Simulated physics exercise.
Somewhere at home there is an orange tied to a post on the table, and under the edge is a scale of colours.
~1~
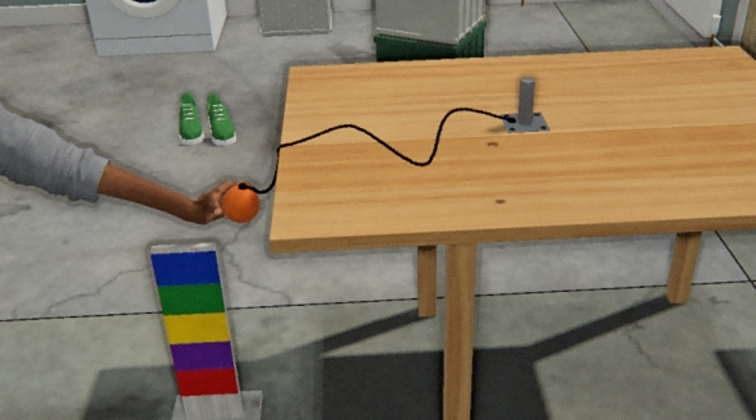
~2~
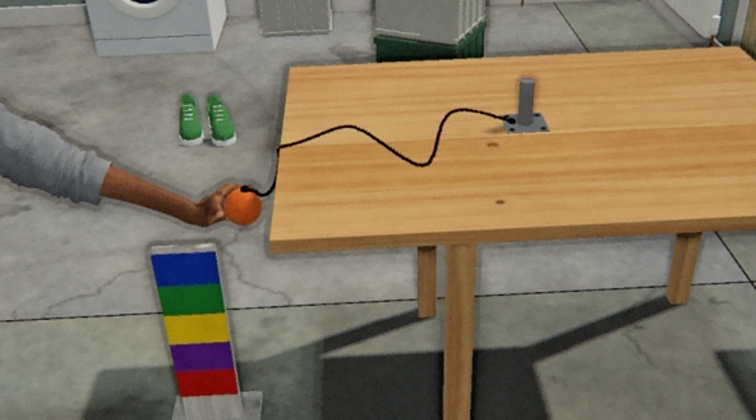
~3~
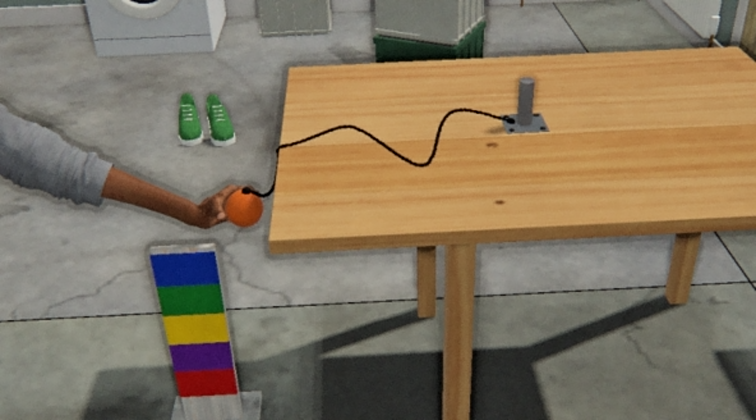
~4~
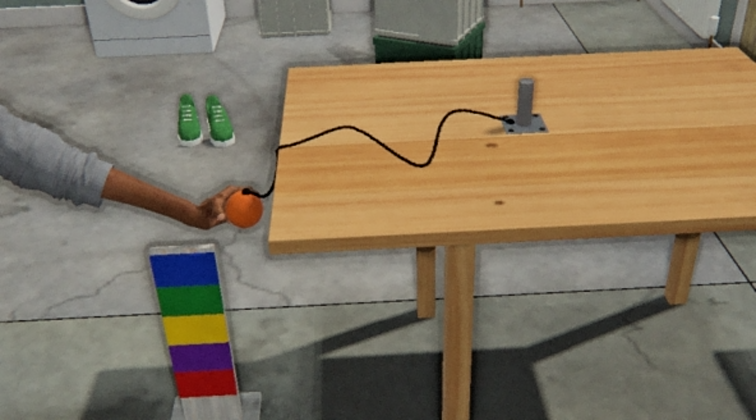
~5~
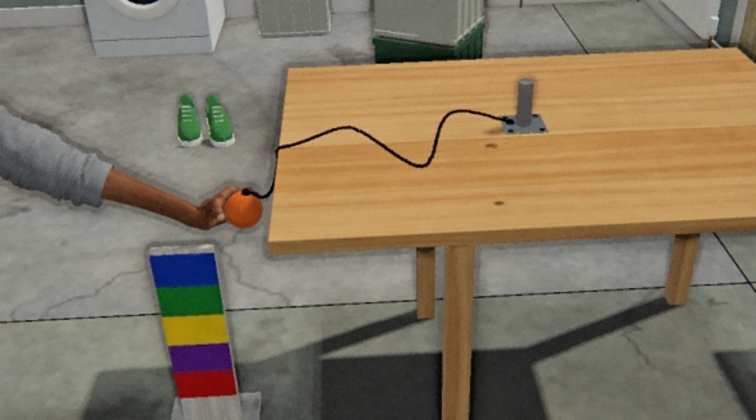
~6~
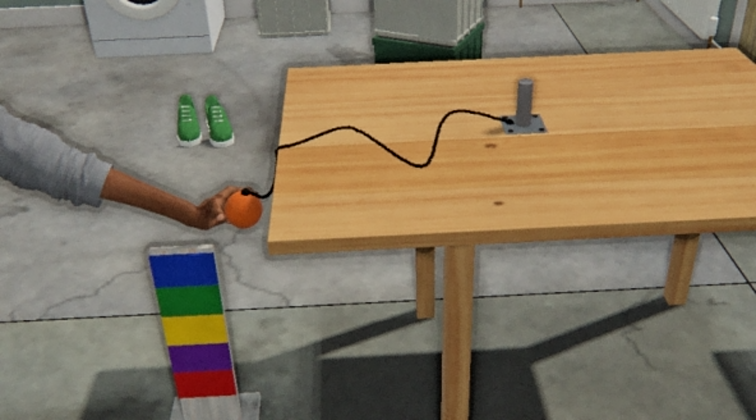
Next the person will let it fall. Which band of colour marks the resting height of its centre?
The purple band marks it.
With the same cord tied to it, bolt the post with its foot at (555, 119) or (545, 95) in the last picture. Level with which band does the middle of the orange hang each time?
Yellow; yellow.
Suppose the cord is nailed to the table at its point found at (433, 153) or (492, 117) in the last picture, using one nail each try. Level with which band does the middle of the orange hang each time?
Green, then purple.
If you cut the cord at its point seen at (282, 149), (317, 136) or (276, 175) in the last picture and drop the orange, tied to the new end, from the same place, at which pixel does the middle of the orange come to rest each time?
Try by try: (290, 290), (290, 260) and (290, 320).
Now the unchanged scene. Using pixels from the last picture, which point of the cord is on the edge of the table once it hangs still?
The bit in question sits close to (388, 150).
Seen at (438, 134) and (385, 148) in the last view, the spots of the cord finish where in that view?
(393, 138), then (278, 162).
Early on, orange near (321, 343); level with purple.
Midway, orange near (286, 345); level with purple.
Finally, orange near (304, 346); level with purple. The purple one.
